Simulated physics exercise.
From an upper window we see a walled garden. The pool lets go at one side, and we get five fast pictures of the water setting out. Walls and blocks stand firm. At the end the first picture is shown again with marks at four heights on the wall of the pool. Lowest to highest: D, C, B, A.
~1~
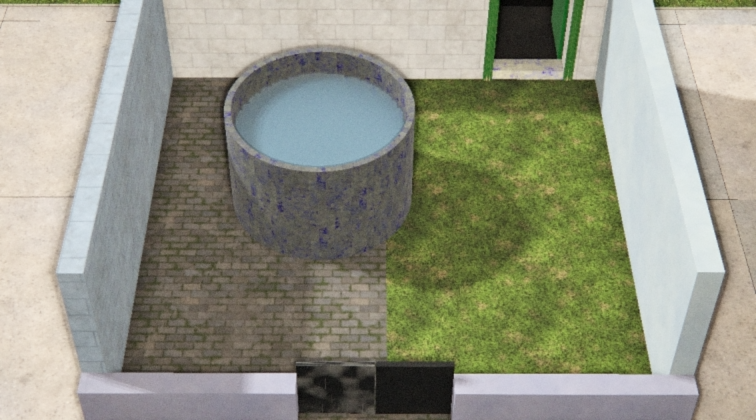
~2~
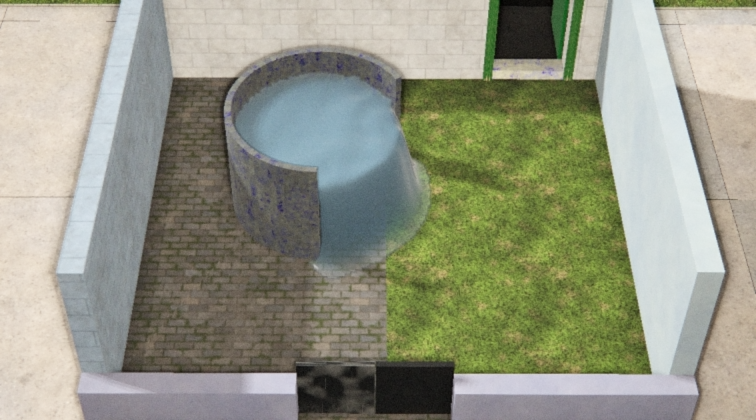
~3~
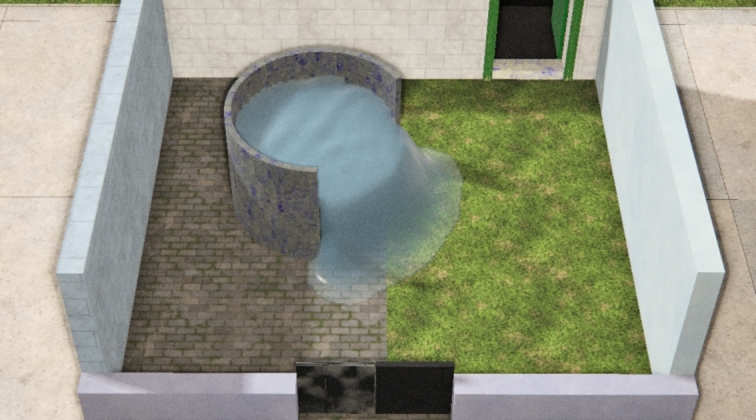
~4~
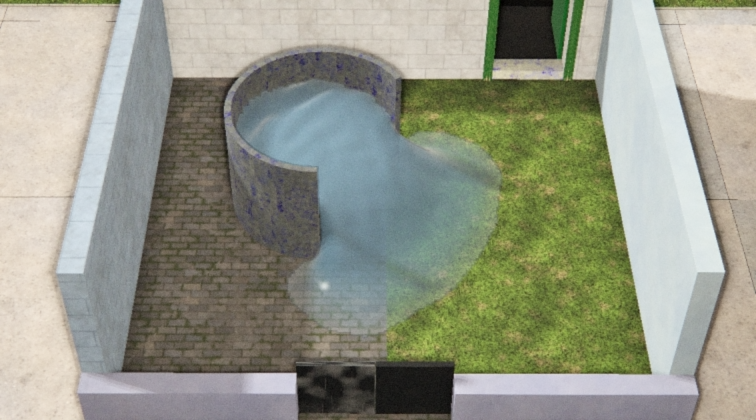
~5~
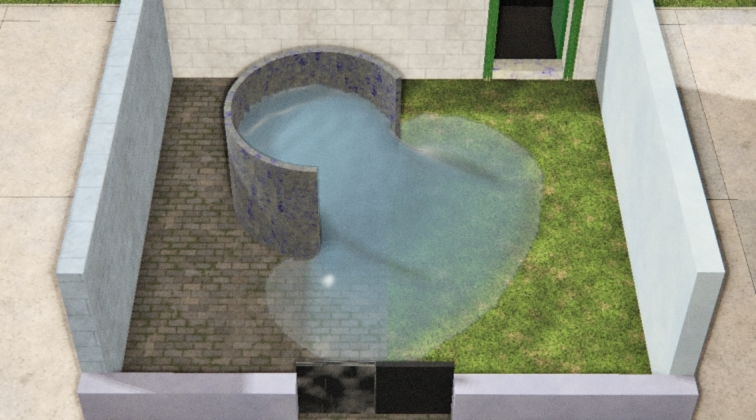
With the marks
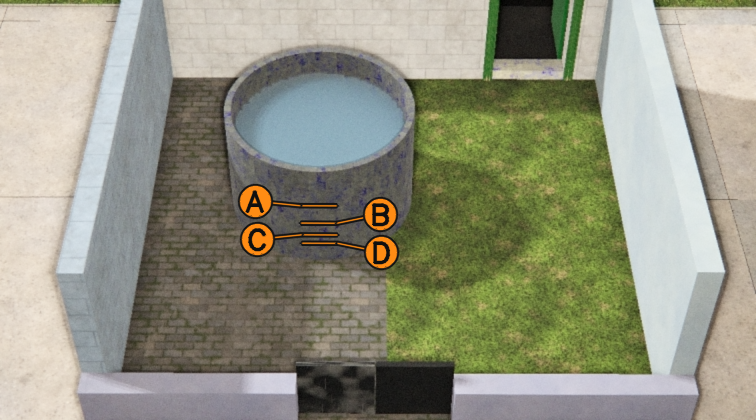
In a walled garden seen from above, a round stone pool stands full of still water; then its front right side is gone and the water pours out, spreading in a widening sheet across the paving and grass.
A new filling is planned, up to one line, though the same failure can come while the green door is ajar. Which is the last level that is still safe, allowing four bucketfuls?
A.
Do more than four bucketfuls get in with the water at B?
No, that is safe.
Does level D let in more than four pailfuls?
No, that is safe.
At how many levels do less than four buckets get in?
All of them.
On the marked copy, A at (318, 205); B at (319, 223); C at (319, 234); D at (319, 243); from the bottom up D, C, B, A.
If A is chosen, a bucket or two gets in.
If B is chosen, nothing gets over.
If C is chosen, nothing gets over.
If D is chosen, nothing gets over.
